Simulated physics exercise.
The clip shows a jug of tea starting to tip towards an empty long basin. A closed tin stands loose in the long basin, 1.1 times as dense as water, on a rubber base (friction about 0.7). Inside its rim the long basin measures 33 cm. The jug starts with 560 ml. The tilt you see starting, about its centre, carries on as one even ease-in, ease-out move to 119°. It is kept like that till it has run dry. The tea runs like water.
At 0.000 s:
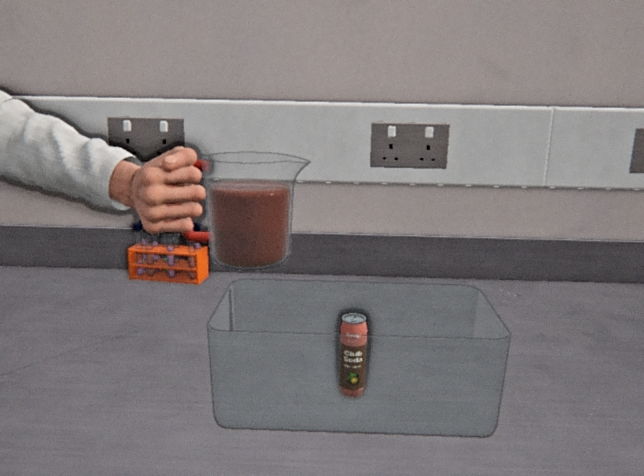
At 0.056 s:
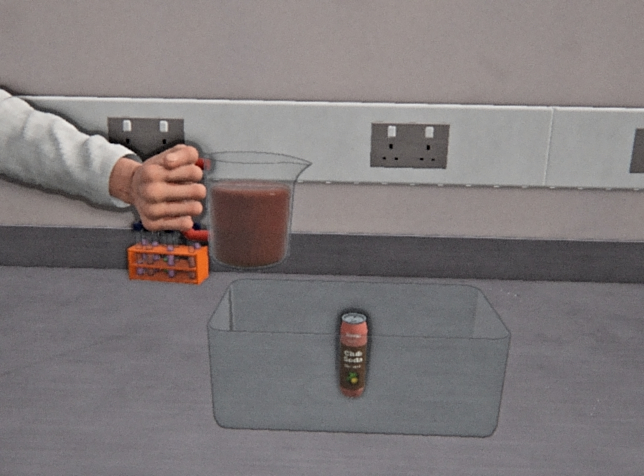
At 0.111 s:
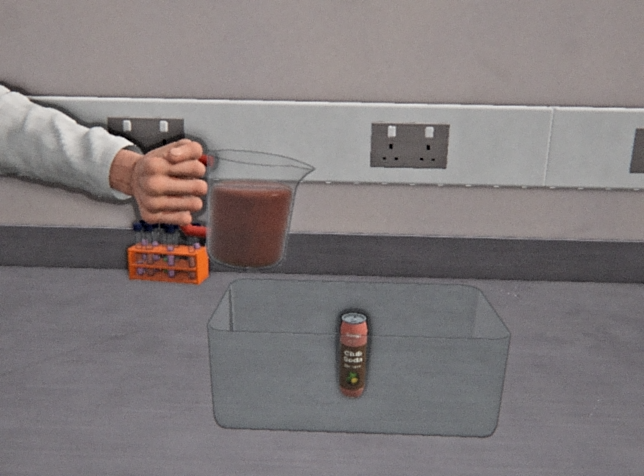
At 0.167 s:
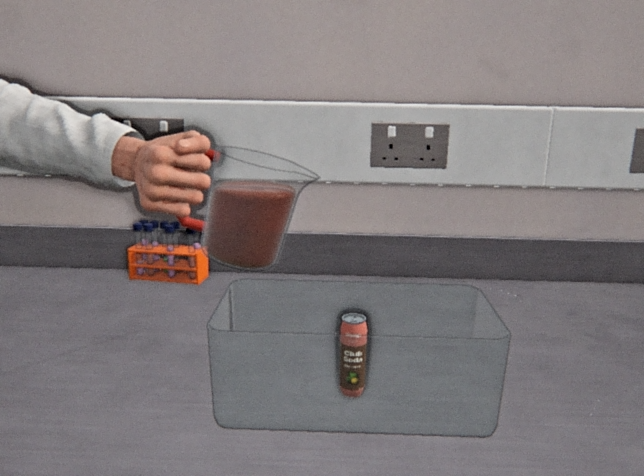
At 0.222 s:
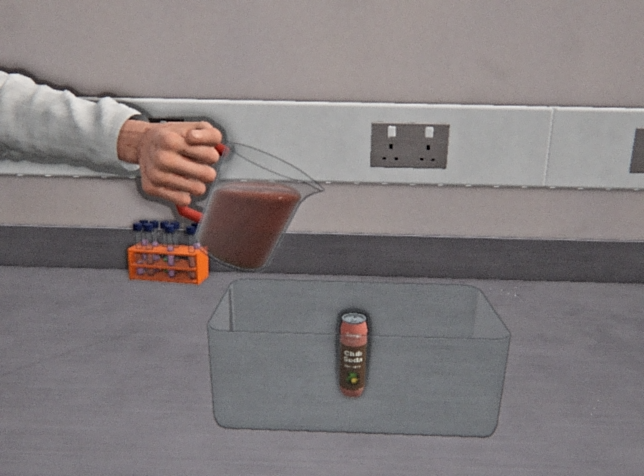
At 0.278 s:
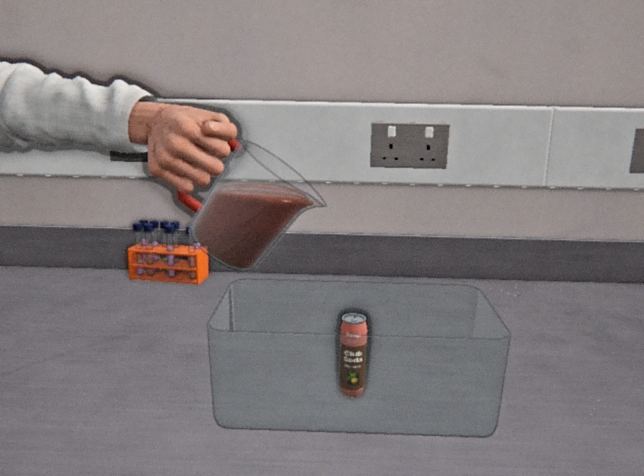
A hand in a pale sleeve, reaching in from the left, holds a clear jug of reddish-brown liquid by its red handle above a grey worktop, seen from the front and slightly above. Below sits a clear, long basin with a reddish tin standing inside, an orange tube rack behind to the left and sockets along the wall. The hand rises slightly and tilts the jug rightward, slowly then more steeply, while the camera stays still.
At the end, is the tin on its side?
The tin goes over.
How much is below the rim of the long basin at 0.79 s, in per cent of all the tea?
Near 88 in a hundred.
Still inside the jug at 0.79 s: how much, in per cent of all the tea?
Some 6 per cent.
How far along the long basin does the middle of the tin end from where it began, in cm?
Some 10.0 cm.
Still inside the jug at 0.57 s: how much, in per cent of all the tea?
Some 56 per cent.
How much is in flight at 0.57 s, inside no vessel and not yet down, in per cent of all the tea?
About 22 per cent.
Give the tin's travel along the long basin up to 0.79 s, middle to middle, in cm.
Some 3 cm.
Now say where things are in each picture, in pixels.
In the first picture, it leans 0°; its right rim is at (311, 161); the tea meets the walls at (210, 185) and (291, 187); the long basin's rim runs from (221, 303) to (494, 311); the tin's top is at (354, 322).
In the second picture, it leans 2°; its right rim is at (312, 162); the tea meets the walls at (211, 185) and (292, 187).
In the third picture, it leans 6°; its right rim is at (316, 168); the tea meets the walls at (212, 185) and (294, 188).
In the fourth picture, it leans 14°; its right rim is at (321, 177); the tea meets the walls at (214, 186) and (297, 190).
In the fifth picture, it leans 23°; its right rim is at (325, 189); the tea meets the walls at (213, 191) and (303, 192).
In the sixth picture, it leans 35°; its right rim is at (328, 205); the tea meets the walls at (207, 199) and (313, 197).
Then, 0.57 s in, the tilt is 102° and 55 per cent is still to pour; the tin stands where it began.
Then, 0.79 s in, the tilt is 119° and 6 per cent is still to pour; the tin leans 7°.
Then, 1.01 s in, the tilt is 119° and 0 per cent is still to pour; the tin lies on its side.
Then, 1.26 s in, the tilt is 119° and 0 per cent is still to pour; the tin lies on its side.
Finally, the tin lies on its side.
